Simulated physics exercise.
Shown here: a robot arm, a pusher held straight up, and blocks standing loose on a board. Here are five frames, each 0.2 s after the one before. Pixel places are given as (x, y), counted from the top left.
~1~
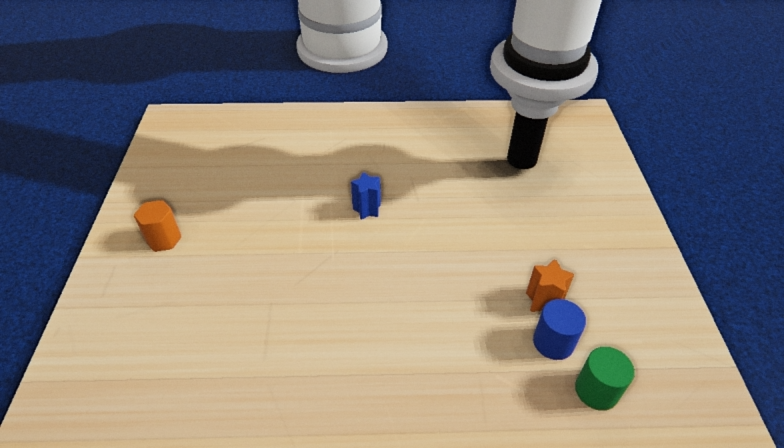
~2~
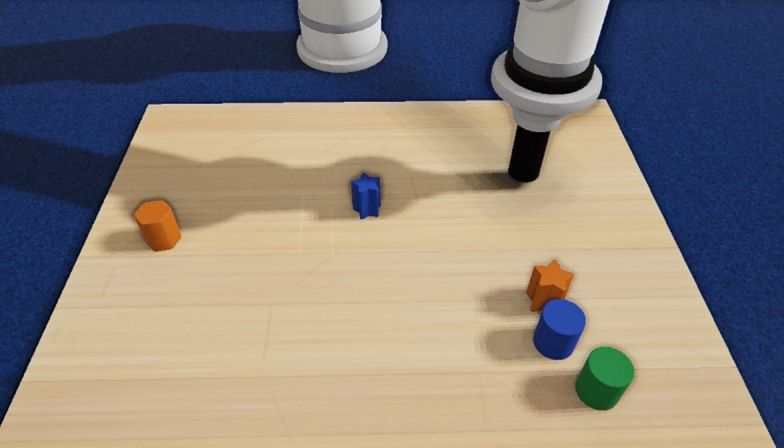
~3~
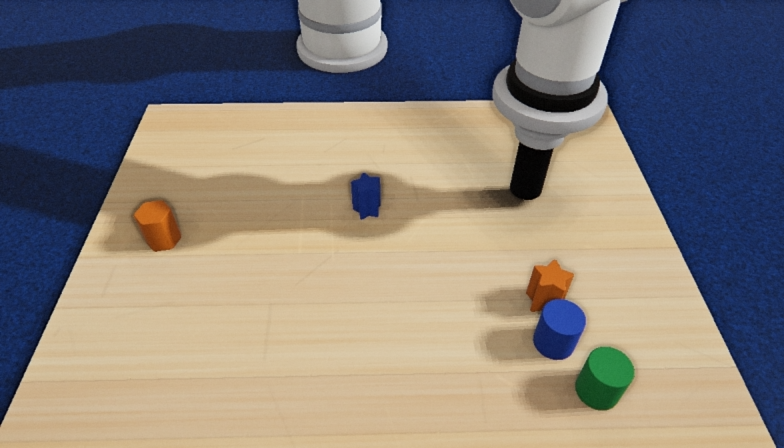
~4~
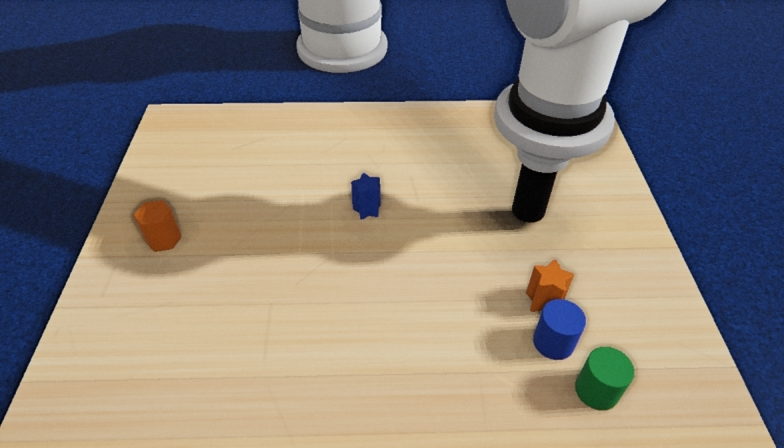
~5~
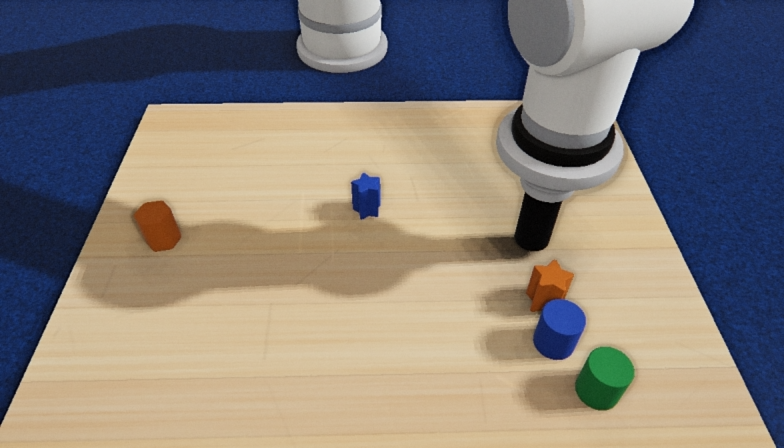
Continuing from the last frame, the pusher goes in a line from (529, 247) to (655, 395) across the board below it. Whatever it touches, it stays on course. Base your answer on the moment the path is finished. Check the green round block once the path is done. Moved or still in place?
It stays.
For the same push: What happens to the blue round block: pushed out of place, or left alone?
Once the pusher is done, the blue round block is in a new spot.
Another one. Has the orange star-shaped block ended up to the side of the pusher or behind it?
I expect so.
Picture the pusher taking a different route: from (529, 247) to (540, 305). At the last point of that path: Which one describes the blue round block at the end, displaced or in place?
Once the path ends, it is somewhere new.
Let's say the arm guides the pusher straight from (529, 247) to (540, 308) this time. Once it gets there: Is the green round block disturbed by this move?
Answer: Unmoved.
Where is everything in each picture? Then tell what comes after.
In the first picture, pusher tip (522, 160); block tops, orange star-shaped block (554, 274); blue round block (564, 316); green round block (611, 366).
In the second picture, pusher (523, 173); blocks unchanged.
In the third picture, pusher (525, 190); blocks unchanged.
In the fourth picture, pusher (528, 211); blocks unchanged.
In the fifth picture, pusher (532, 239); orange star-shaped block (554, 274); blue round block (564, 316); green round block (611, 366).
On the path given first. One third of the way, pusher (570, 284); orange star-shaped block (556, 287), turned 40° clockwise; blue round block (564, 323).
Two thirds of the way, pusher (613, 333); orange star-shaped block (562, 293), turned 90° clockwise; blue round block (561, 327).
At the end, pusher (661, 388); orange star-shaped block (562, 293), turned 90° clockwise; blue round block (561, 327); green round block in place.
